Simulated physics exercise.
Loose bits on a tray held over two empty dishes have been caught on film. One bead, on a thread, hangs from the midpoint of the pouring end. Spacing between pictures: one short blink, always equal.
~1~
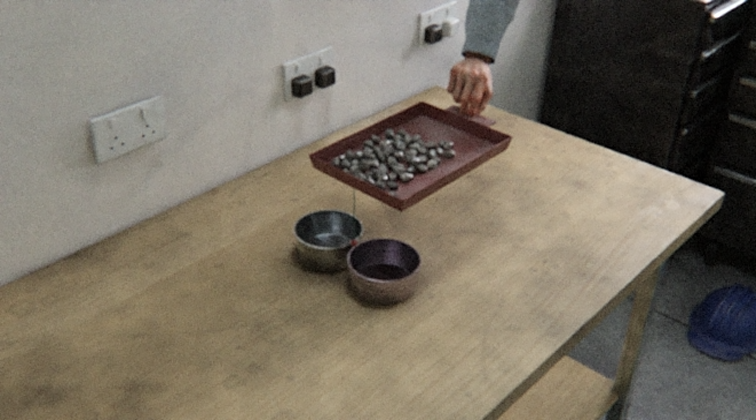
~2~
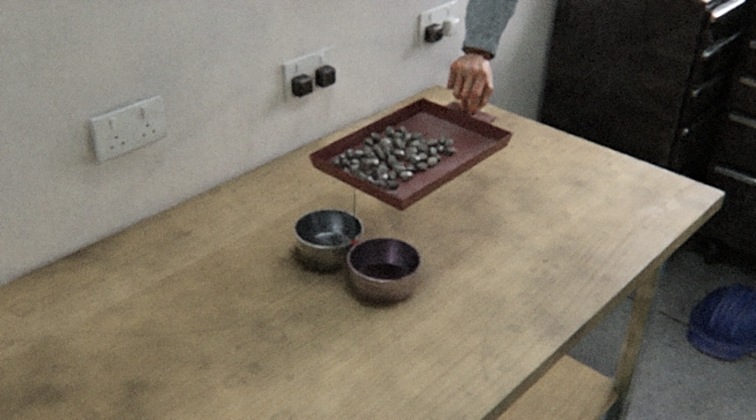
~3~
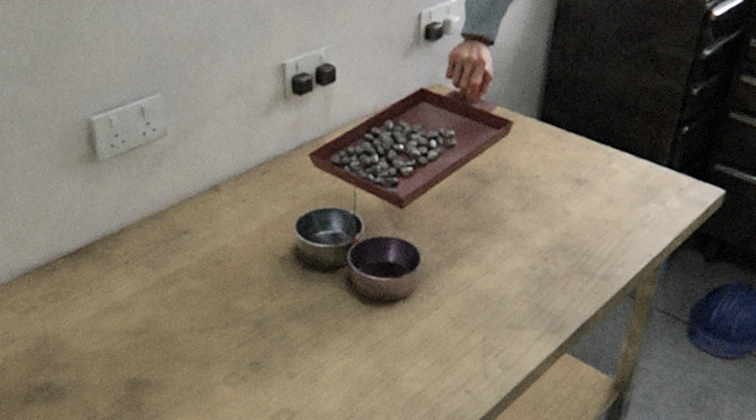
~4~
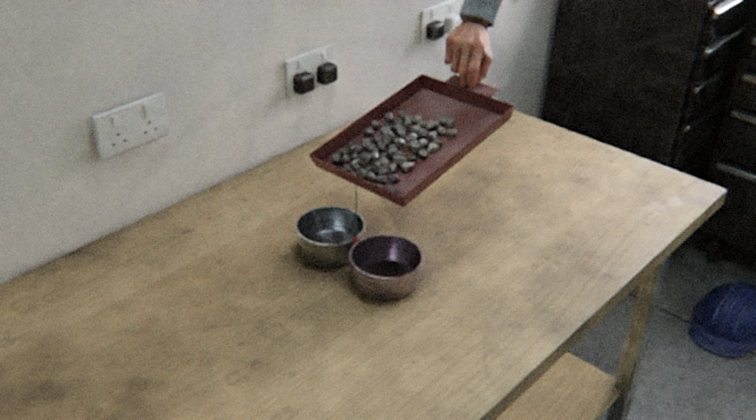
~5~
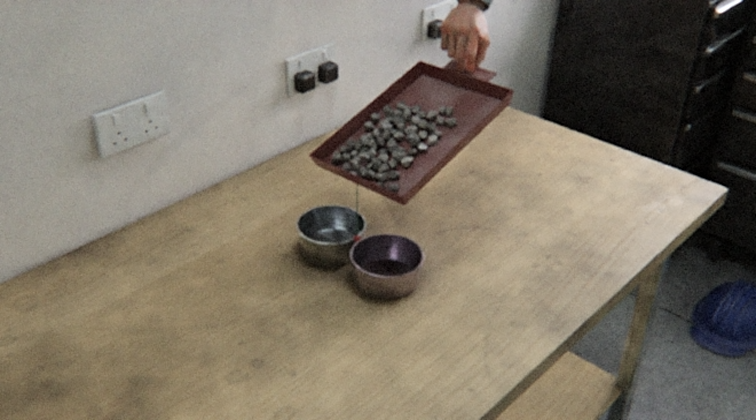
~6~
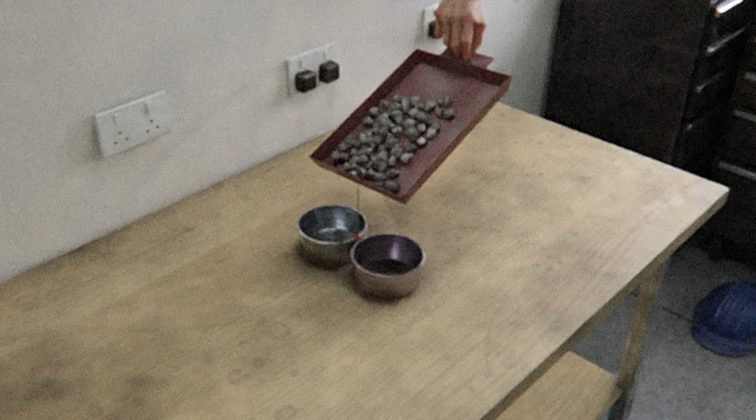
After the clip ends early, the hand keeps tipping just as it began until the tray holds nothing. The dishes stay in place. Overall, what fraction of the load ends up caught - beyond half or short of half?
The catch is going to fall below what is lost.
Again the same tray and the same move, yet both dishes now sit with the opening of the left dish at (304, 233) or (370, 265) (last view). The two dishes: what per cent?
Approximately 70 percent, followed by approximately 20 percent.
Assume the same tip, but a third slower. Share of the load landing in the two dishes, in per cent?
Estimated share: Some 10%.
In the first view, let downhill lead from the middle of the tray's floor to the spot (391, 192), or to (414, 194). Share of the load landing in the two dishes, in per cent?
The first try gives close to 30 percent; the next gives 50 percent.
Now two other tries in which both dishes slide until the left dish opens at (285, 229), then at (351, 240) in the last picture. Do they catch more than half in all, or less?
Together the dishes get beyond half first, then less than a half.
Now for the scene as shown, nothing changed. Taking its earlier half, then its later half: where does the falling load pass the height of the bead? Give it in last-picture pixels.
Near (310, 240) to start, and near (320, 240) afterwards.
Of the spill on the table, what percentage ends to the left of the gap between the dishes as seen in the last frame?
Estimate: About 90 percent.
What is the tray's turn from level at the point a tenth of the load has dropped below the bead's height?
The angle is roughly 90° at that point.
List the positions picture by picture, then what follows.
Corners of the pouring end (314, 155) and (402, 198), level; middle of the load (391, 160), bits of gravel; left dish (304, 253); right dish (360, 285); bead on its thread (354, 243), in the first picture.
Corners of the pouring end (314, 154) and (402, 197), level; middle of the load (391, 159), in the second picture.
Corners of the pouring end (313, 154) and (402, 195), tipped barely, lowest at the left corner; middle of the load (391, 154), in the third picture.
Corners of the pouring end (314, 154) and (402, 194), tipped a little, lowest at the left corner; middle of the load (391, 148), in the fourth picture.
Corners of the pouring end (313, 154) and (401, 193), tipped clearly, lowest at the left corner; middle of the load (391, 143), in the fifth picture.
Corners of the pouring end (314, 155) and (401, 193), tipped clearly, lowest at the left corner; middle of the load (390, 138); left dish (308, 248); right dish (363, 280), in the sixth picture.
Just after the last frame, tray tipped steeply; almost all on the tray; just a few in the air.
A moment on, tray tipped past a quarter turn; roughly a quarter on the tray; just a few in the left dish; roughly half outside both; roughly a quarter in the air.
Further on, tray tipped past a quarter turn; about a tenth in the left dish; almost all outside both.
When it is over, tray tipped past a quarter turn; not one in the right dish; about a tenth in the left dish; almost all outside both.
